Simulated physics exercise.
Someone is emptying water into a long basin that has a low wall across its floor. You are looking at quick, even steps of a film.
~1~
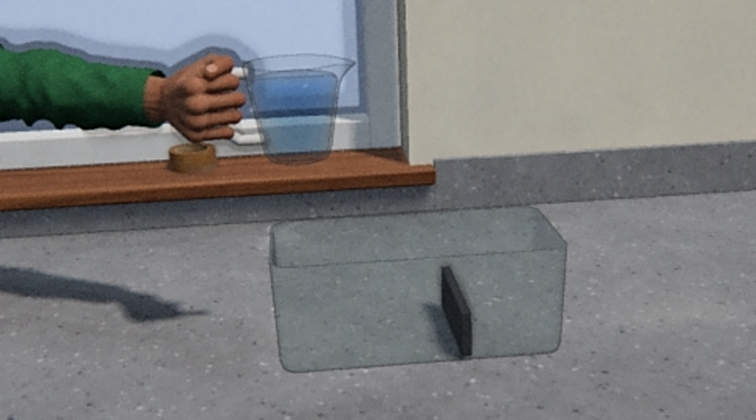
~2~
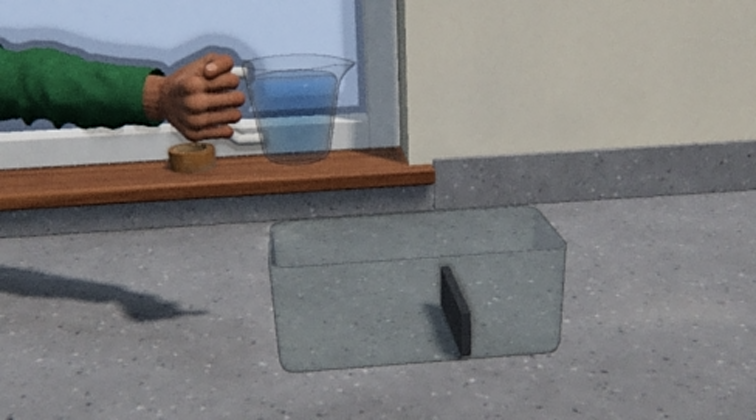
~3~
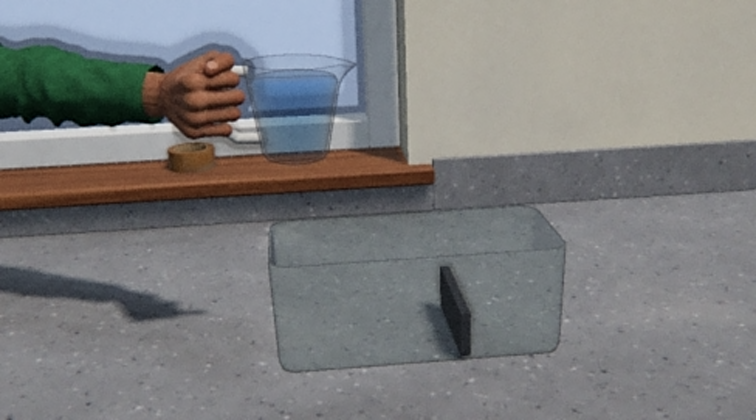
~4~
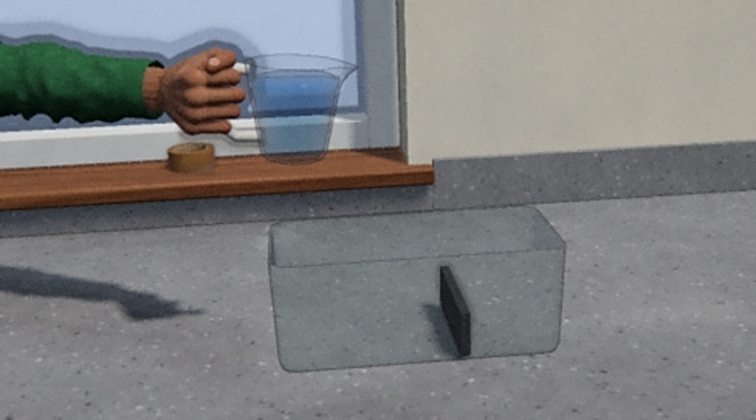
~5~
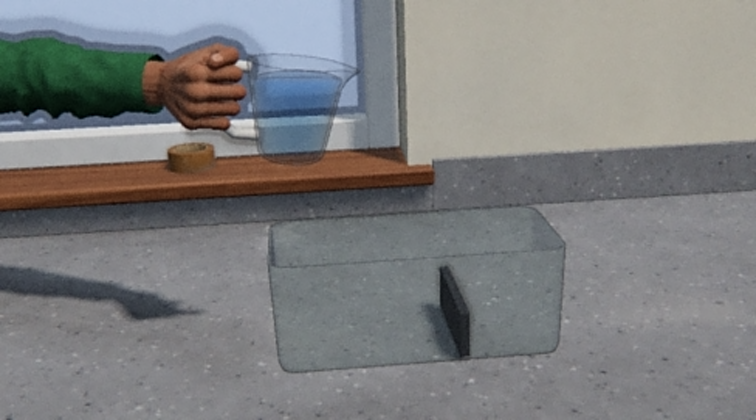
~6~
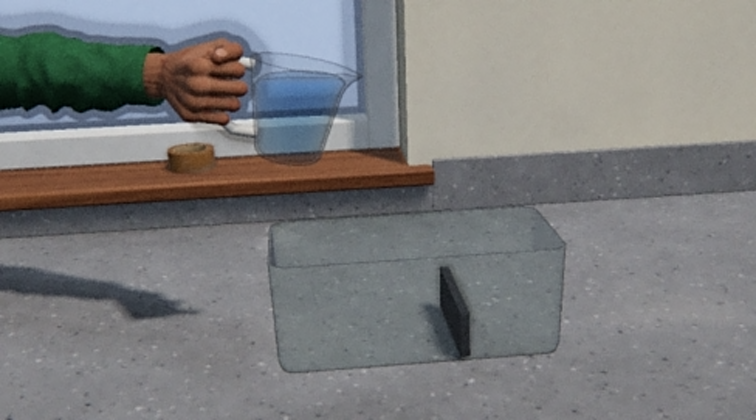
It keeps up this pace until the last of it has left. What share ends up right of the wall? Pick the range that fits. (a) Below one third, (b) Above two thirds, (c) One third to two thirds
a.
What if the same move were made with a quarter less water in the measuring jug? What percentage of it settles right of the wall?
Roughly 5 percent.
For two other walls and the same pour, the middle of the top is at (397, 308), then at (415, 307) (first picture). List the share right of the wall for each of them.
Try one about 90 %, try two about 75 %.
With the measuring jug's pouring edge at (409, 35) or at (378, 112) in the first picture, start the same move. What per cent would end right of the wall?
90 %, 5 %.
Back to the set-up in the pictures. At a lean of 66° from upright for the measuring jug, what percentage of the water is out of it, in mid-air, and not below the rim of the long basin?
Roughly 20 percent.
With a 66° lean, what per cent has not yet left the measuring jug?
75 per cent, approximately.
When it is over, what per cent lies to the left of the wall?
Share approx. 95 %.
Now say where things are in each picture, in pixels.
The first frame shows tilt 0°; pouring edge (356, 61); surface from (250, 79) to (339, 74); the long basin's rim runs from (271, 246) to (551, 227); the wall's top is at (455, 290).
The second frame shows tilt 0°; pouring edge (356, 62); surface from (249, 79) to (338, 74).
The third frame shows tilt 2°; pouring edge (357, 63); surface from (248, 78) to (338, 75).
The fourth frame shows tilt 4°; pouring edge (358, 66); surface from (250, 77) to (340, 76).
The fifth frame shows tilt 8°; pouring edge (360, 70); surface from (253, 78) to (343, 77).
The sixth frame shows tilt 12°; pouring edge (363, 75); surface from (254, 79) to (347, 77).
A moment on, the measuring jug is tipped part way and 73 per cent is still to pour, 5 is left of the wall and 0 right of it.
Next, the measuring jug is tipped on its side and 21 per cent is still to pour, 58 is left of the wall and 0 right of it.
Then the measuring jug is tipped on its side and 2 per cent is still to pour, 90 is left of the wall and 2 right of it.
Later the measuring jug is tipped on its side and 0 per cent is still to pour, 93 is left of the wall and 3 right of it.
Finally, 94 per cent lies left of the wall, 3 right of it and 3 outside.
